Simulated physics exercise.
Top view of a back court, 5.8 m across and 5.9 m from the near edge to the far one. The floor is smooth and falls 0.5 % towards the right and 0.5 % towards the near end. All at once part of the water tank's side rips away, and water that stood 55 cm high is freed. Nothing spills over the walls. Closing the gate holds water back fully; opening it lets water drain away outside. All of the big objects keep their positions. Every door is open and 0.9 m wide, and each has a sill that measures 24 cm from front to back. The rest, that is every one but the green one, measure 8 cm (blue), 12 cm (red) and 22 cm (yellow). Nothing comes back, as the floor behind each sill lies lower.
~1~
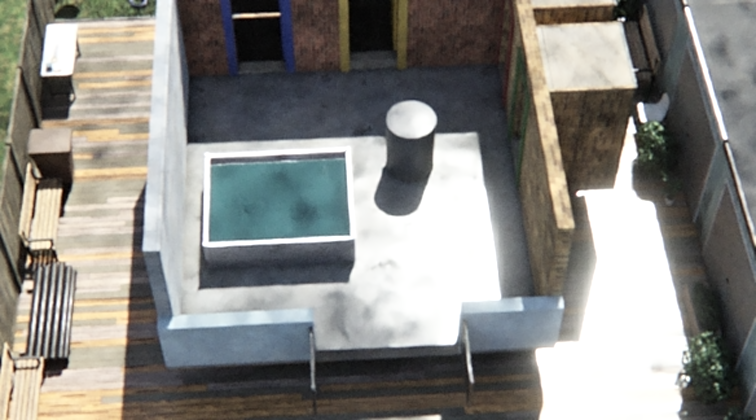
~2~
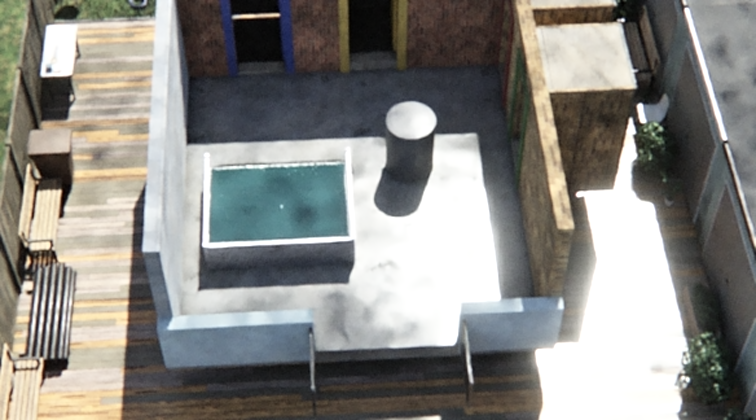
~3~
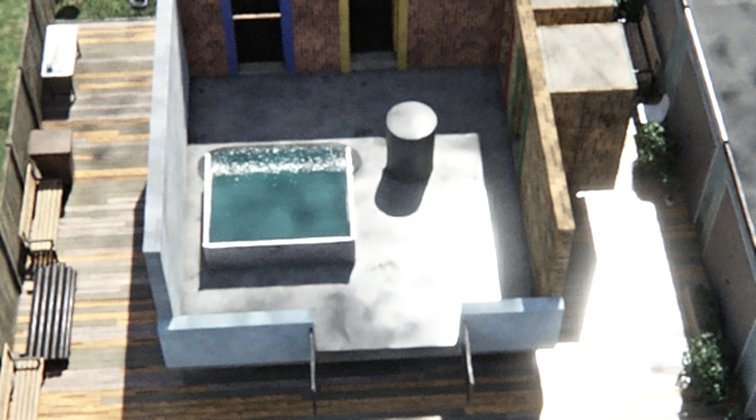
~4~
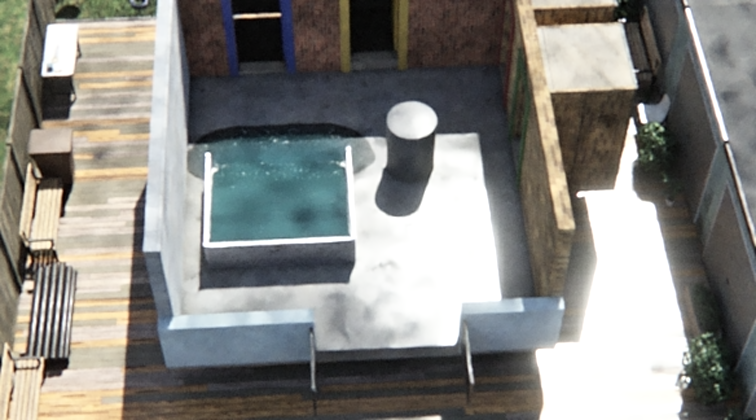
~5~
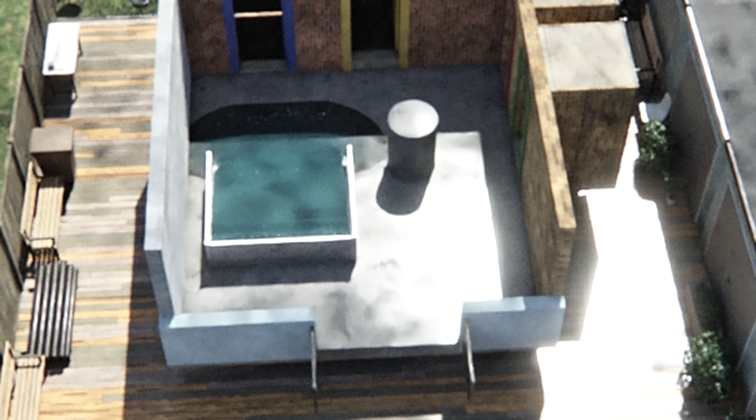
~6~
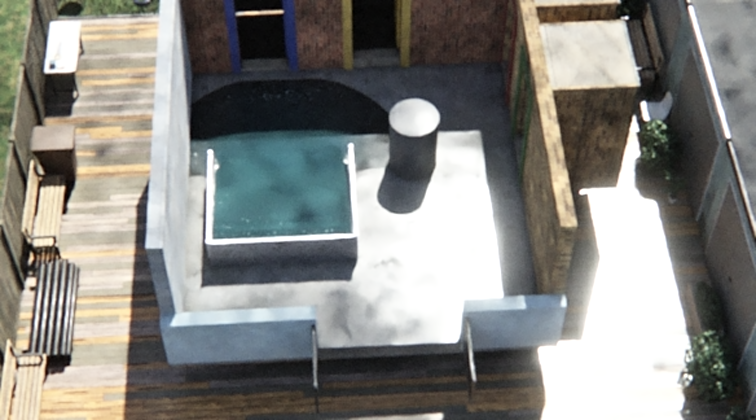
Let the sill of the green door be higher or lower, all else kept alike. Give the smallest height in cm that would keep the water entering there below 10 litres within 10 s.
Roughly 8.5 cm.
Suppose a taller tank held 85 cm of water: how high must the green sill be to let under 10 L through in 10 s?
The step needs to be some 13.0 cm.
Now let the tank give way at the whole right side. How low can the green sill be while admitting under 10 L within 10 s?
Roughly 17 cm.
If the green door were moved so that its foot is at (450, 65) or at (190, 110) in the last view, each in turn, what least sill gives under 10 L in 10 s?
10.0 and 20 cm.
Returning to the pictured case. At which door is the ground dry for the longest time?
The green one comes last.
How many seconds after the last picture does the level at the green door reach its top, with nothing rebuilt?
Approximately 5.0 s.
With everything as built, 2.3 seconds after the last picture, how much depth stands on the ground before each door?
In cm: Green 0, blue 23, red 24, yellow 16.
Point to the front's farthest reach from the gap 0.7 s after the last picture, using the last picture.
Front tip: Approx. (405, 70) px.
Then, 0.7 s after the last picture water covers 30 % of the floor, deepest (34 cm) near (193, 78); it has not reached the green door.
Then, 2.3 s after the last picture water covers 40 % of the floor, deepest (26 cm) near (502, 73); it has not reached the green door.
Then, 9.3 s after the last picture water covers 95 % of the floor, deepest (10 cm) near (542, 325); 7 cm at the green door, 0 litres in over its 18 cm sill.
At the green door as built, the water peaked near 13 cm, 5.1 s after the last picture.
With a sill of 7 cm, 21 litres would have come in within the 10 s; with 9.5 cm, 6 litres. So under 10 litres takes about 8.5 cm.
